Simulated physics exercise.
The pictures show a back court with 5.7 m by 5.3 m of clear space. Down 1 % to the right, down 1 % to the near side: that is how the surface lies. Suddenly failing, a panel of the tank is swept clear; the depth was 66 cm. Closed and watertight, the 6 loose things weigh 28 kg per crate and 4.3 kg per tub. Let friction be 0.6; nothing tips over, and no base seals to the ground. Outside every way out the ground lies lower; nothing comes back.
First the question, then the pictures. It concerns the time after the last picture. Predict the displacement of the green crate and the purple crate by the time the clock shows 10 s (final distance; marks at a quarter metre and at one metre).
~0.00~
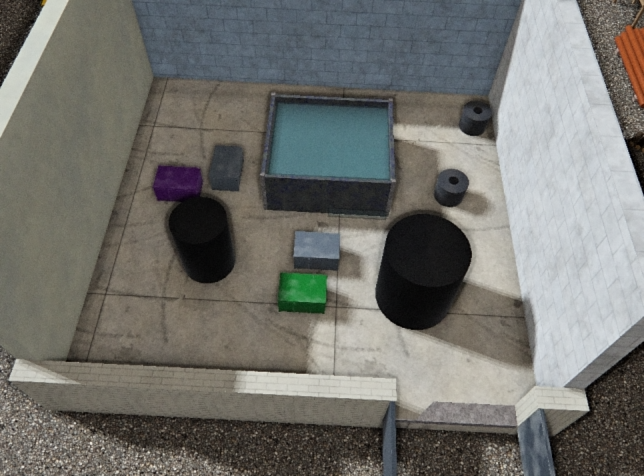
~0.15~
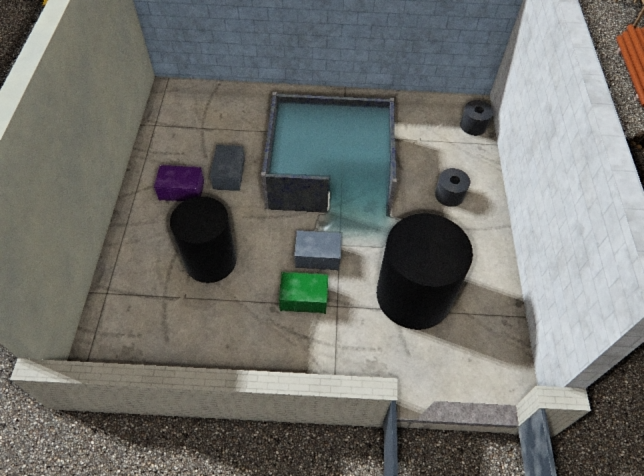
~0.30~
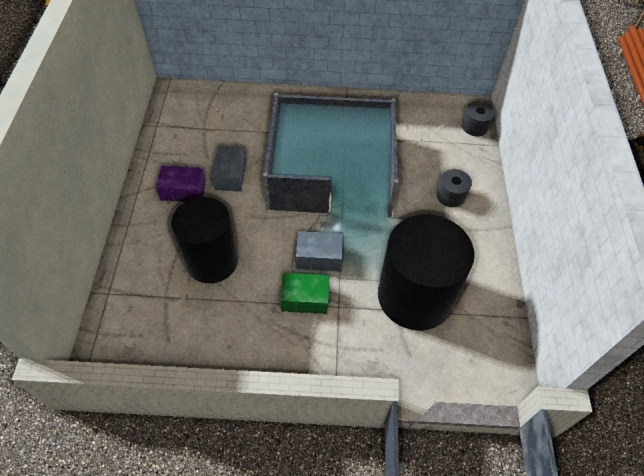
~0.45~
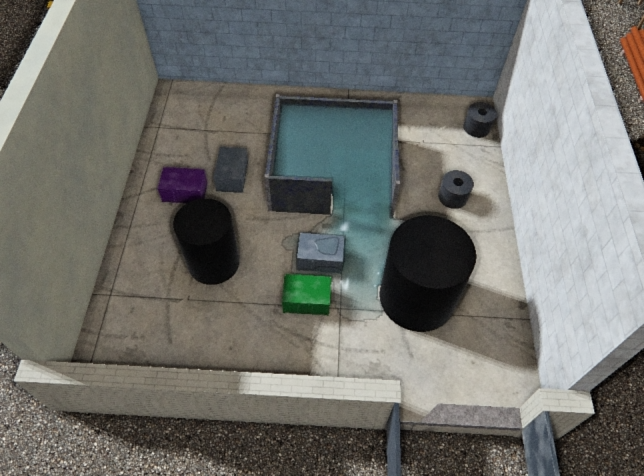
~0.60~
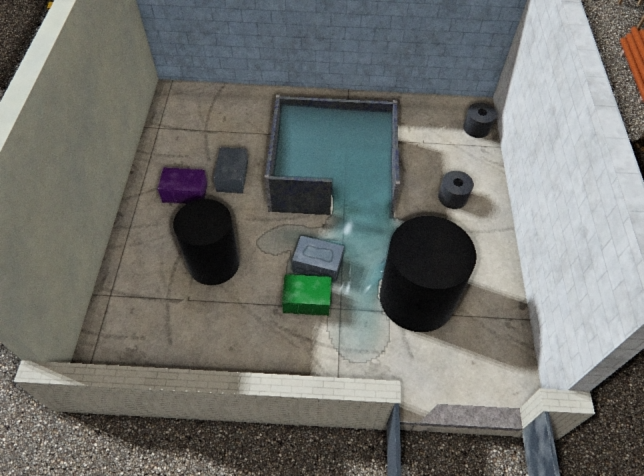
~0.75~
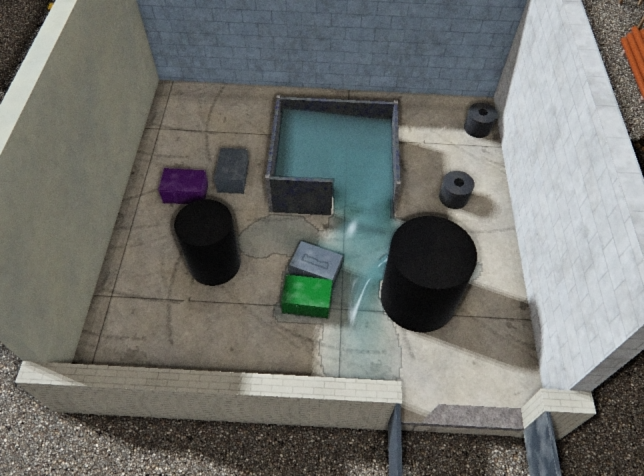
My prediction: The green crate strays a long way; the purple crate lingers near its start.
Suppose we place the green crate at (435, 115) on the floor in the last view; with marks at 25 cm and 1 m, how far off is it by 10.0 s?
Observed: Object is barely disturbed.
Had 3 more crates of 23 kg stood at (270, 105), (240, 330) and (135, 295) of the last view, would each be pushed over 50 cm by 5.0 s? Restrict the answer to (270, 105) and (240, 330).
First not far enough, second far enough.
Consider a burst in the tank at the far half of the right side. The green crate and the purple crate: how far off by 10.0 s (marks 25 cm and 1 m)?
Then the green crate holds its place, the purple crate stays put.
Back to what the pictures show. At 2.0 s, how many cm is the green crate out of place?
It has shifted about 100 cm.
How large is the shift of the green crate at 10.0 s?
I'd estimate some 150 centimetres.
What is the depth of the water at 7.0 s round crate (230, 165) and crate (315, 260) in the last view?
Roughly 2 and 6 cm.
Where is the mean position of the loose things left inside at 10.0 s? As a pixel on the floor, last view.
Mean floor pixel: About (274, 212).
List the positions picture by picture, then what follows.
The first frame shows the green crate at (303, 287), on the bottom; the purple crate at (176, 177) rests on the ground; 2.5 m2 under water; 0 of 6 have shifted.
The second frame shows the green crate at (304, 287), on the bottom; the purple crate at (178, 177) rests on the ground; water covers 3.1 m2; 0 of 6 have shifted.
The third frame shows the green crate at (305, 288), on the bottom; the purple crate at (179, 177), on the bottom; water covers 3.7 m2; 0 of 6 have shifted.
The fourth frame shows the green crate at (307, 289), on the bottom; the purple crate at (181, 179), on the bottom; 4.3 m2 under water; 0 of 6 have shifted.
The fifth frame shows the green crate at (307, 289) rests on the ground; the purple crate at (181, 179), on the bottom; water covers 5.1 m2; 1 of 6 have shifted.
The sixth frame shows the green crate at (307, 291) rests on the ground; the purple crate at (182, 180), on the bottom; water covers 6.1 m2; 1 of 6 have shifted.
After 2.0 s the green crate is near (233, 336), 1.1 m from its start, aground; the purple crate is near (182, 180), 0.0 m from its start, aground; 0 of 6 are out; 0 afloat.
After 4.5 s the green crate is near (179, 307), 1.6 m from its start, aground; the purple crate is near (182, 180), 0.0 m from its start, aground; 0 of 6 are out; 1 afloat.
After 7.0 s the green crate is near (179, 307), 1.6 m from its start, aground; the purple crate is near (182, 180), 0.0 m from its start, aground; 0 of 6 are out; 1 afloat.
After 10.0 s the green crate is near (179, 307), 1.6 m from its start, aground; the purple crate is near (182, 180), 0.0 m from its start, aground; 0 of 6 are out; 2 afloat.
